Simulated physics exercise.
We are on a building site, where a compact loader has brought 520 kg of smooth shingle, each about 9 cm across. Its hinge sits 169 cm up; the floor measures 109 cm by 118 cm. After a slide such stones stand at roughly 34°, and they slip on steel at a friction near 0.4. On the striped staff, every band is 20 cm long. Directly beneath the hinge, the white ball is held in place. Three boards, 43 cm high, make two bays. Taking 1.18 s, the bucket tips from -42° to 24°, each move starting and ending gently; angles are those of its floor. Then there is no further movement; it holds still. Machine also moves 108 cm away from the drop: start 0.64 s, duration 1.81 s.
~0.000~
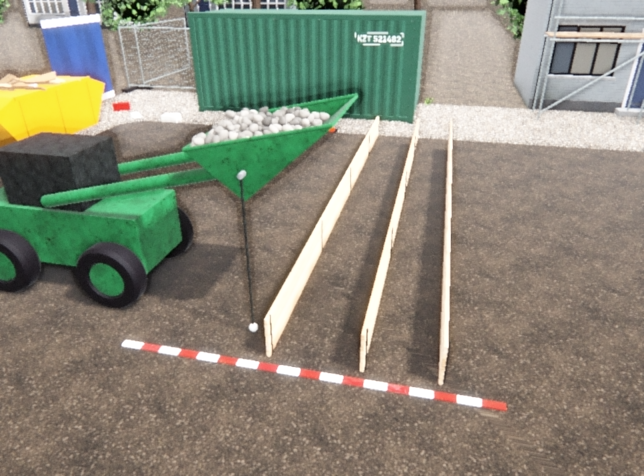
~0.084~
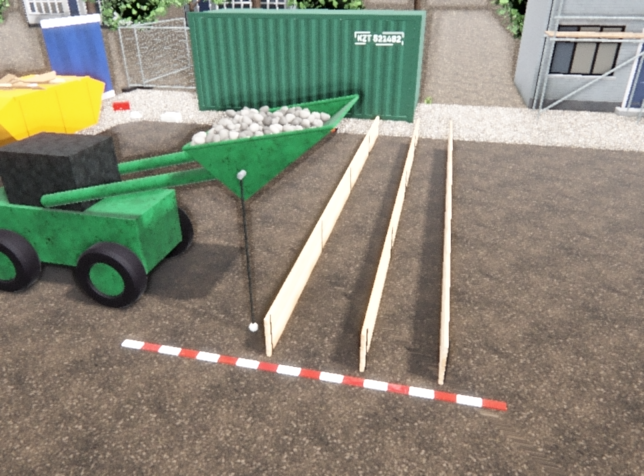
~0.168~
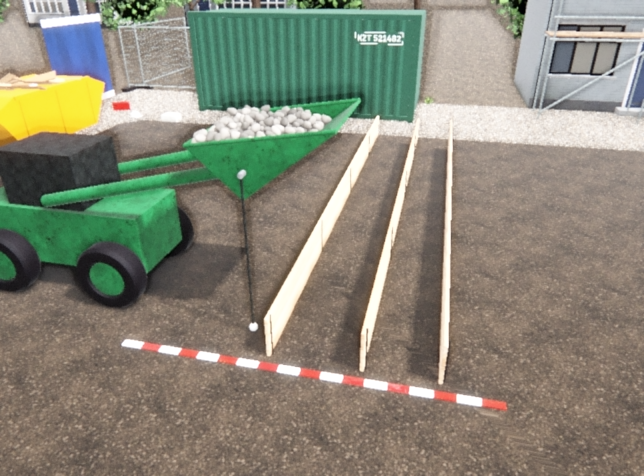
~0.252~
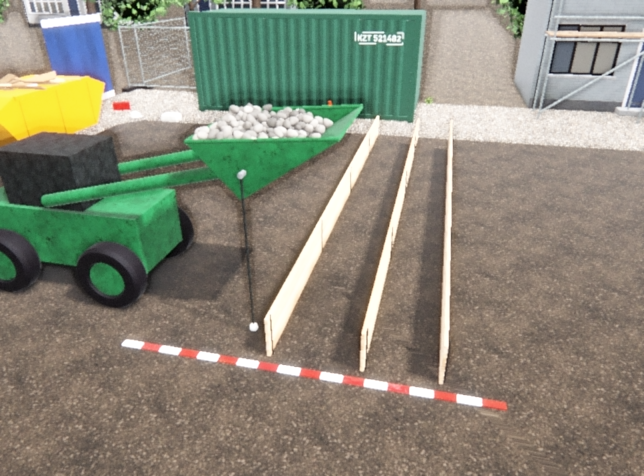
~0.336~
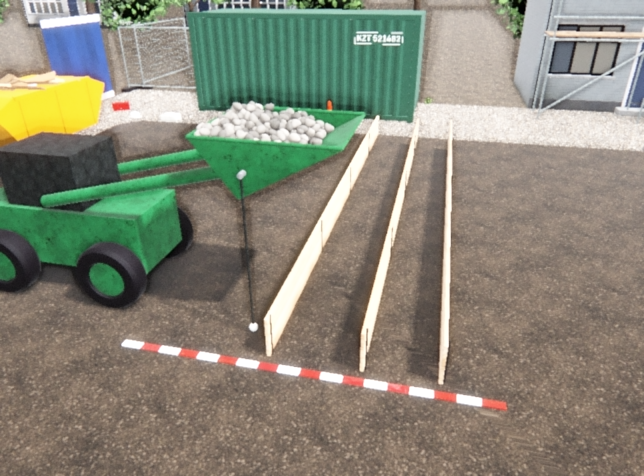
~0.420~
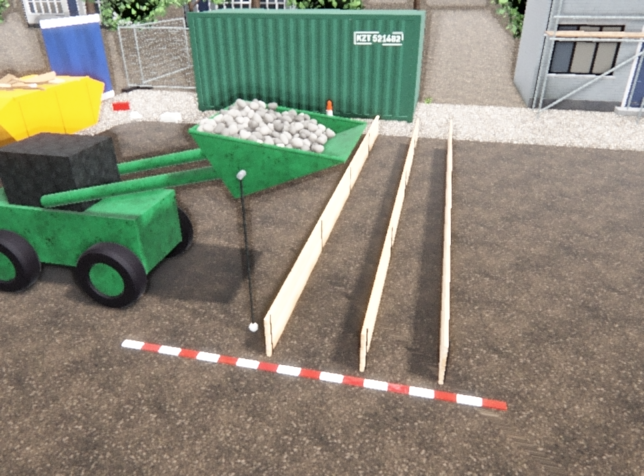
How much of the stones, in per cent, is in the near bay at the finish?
Some 75 per cent.
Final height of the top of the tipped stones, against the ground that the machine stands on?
Height: About 32 cm above ground level.
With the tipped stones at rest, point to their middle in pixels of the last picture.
Centre estimate: Around (328, 300).
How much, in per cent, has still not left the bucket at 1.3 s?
Some 75 percent of the load is still in there.
After 0.9 s the floor is at 13°; 100 % in the bucket; the foremost stones are at (325, 178).
After 1.3 s the floor is at 24°; 73 % in the bucket, 27 % in the near bay; the foremost stones are at (355, 242).
After 2.9 s the floor is at 24°; 0 % in the bucket, 23 % short of the bays, 76 % in the near bay, 1 % in the far bay; the foremost stones are at (414, 306).
After 5.7 s the floor is at 24°; 0 % in the bucket, 23 % short of the bays, 76 % in the near bay, 1 % in the far bay; the foremost stones are at (414, 306).
